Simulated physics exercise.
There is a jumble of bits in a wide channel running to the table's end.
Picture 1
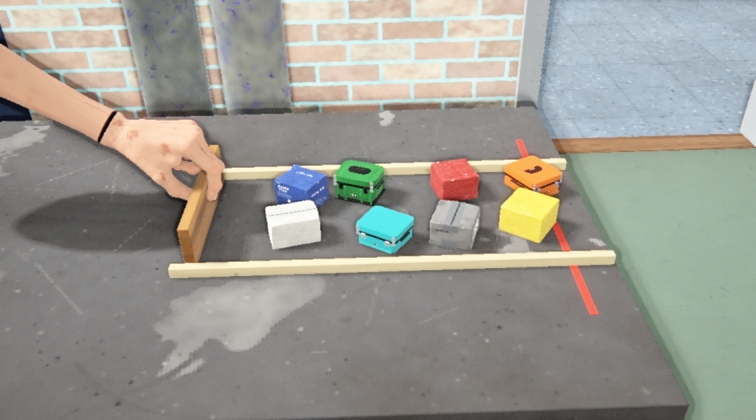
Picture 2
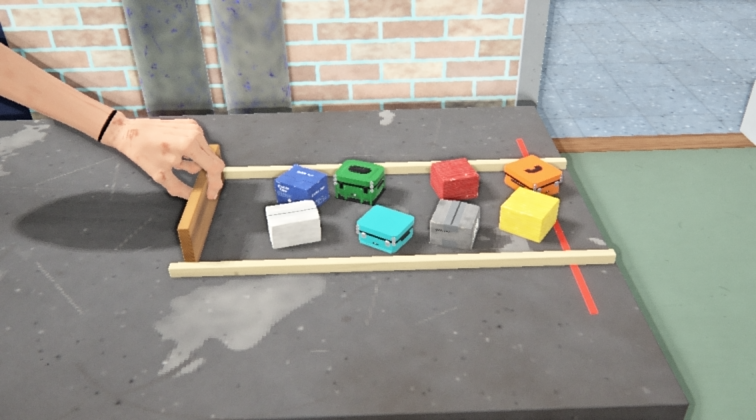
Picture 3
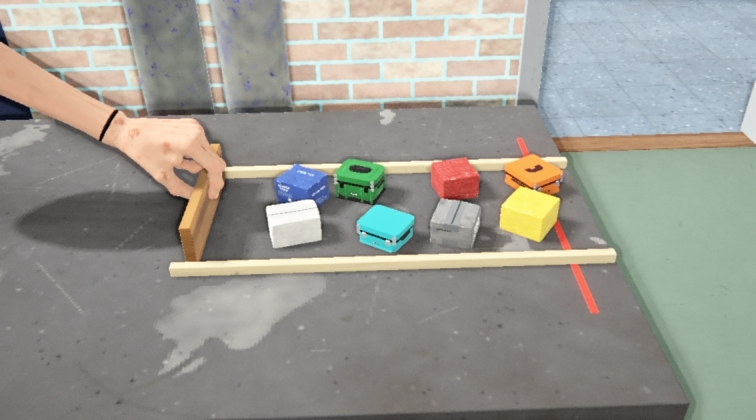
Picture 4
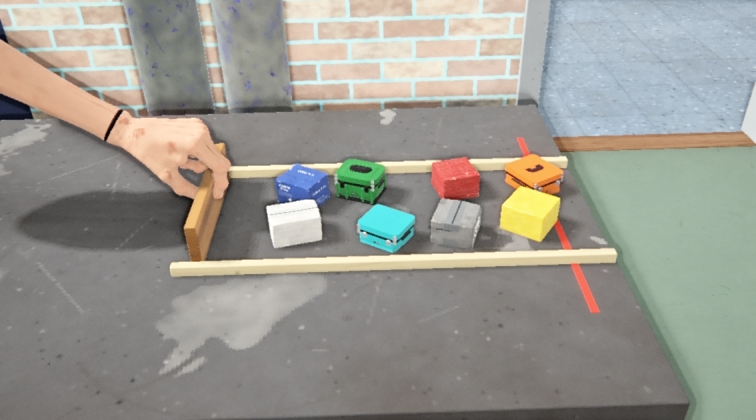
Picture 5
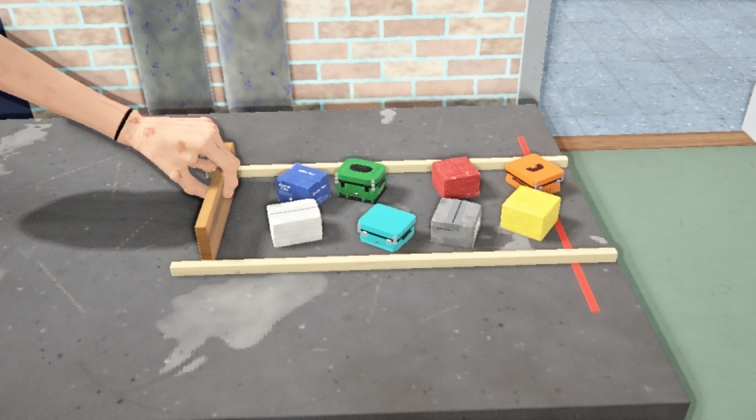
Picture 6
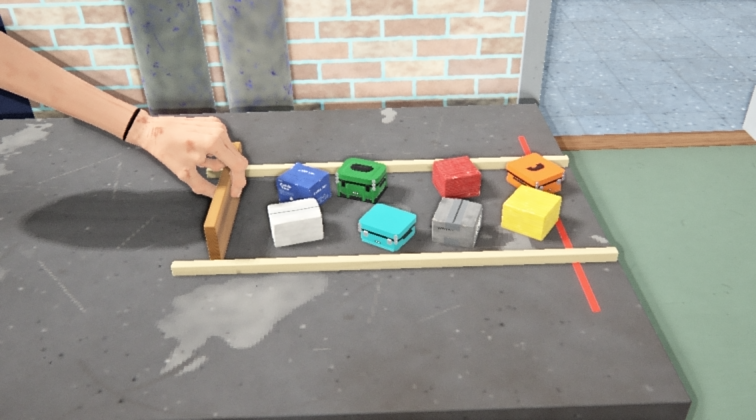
A hand slid a wooden board slightly to the right between two pale rails on a dark table, while the colourful little cases and blocks ahead of it stayed put, some near a red line.
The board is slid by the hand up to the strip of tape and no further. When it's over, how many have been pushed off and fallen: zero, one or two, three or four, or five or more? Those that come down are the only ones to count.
By the end, five or more have fallen.
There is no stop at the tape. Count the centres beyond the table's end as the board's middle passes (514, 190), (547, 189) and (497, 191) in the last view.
Per position: 4 / 6 / 4.
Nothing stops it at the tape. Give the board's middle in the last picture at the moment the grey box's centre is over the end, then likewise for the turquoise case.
The middle is at (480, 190) when it's the grey box, and at (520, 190) when it's the turquoise case.
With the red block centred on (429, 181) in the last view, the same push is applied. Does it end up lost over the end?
This time it winds up down.
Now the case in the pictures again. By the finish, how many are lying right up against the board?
2 touch it.
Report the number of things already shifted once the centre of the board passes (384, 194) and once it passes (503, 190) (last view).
I get 7 at the one place and 8 at the other.
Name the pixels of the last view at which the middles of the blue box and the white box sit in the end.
The blue box comes to rest close to (563, 173), while the white box rests close to (586, 216).
Early on, none off yet; orange case at rest near (534, 177); yellow block at rest near (531, 212); red block at rest near (456, 178).
A while later, none off yet; orange case travelled about its own width near (581, 178); yellow block travelled well along near (601, 205); red block travelled well along near (543, 176).
Finally, the number that fall off is five or more; lost, green case, turquoise case, grey box, red block, yellow block and orange case.
